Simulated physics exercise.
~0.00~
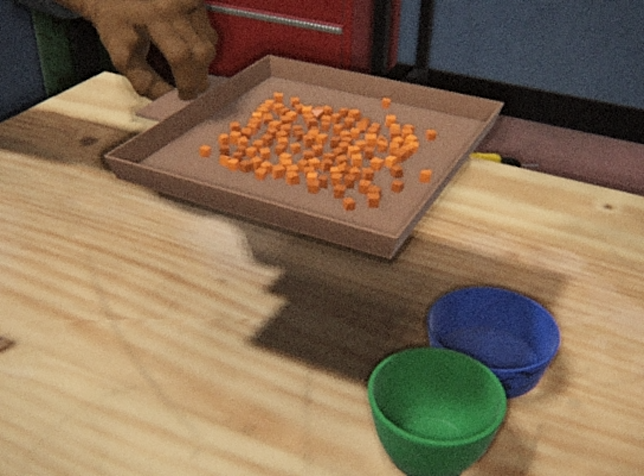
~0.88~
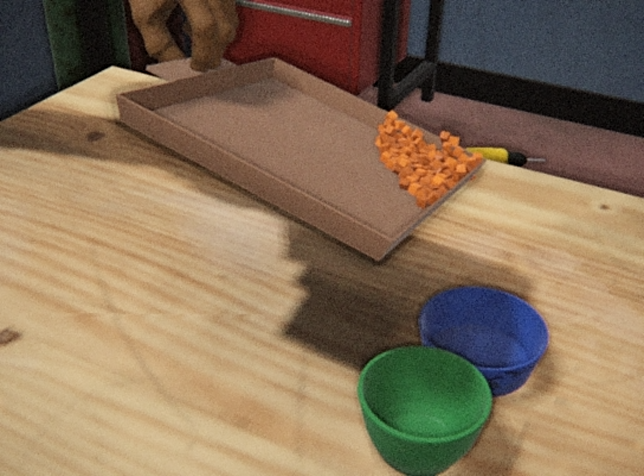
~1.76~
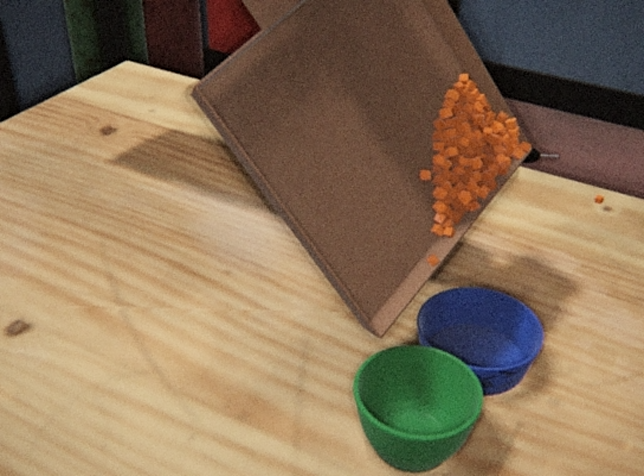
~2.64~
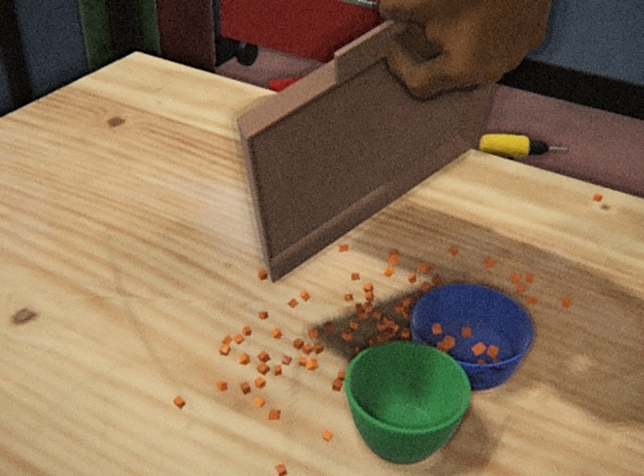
A hand tilted a brown tray of small orange carrot cubes over a wooden table, sliding them to its right side and then tipping them out. Most scattered across the tabletop around the bowls, a few landed in the blue dish, and the green bowl stayed empty.
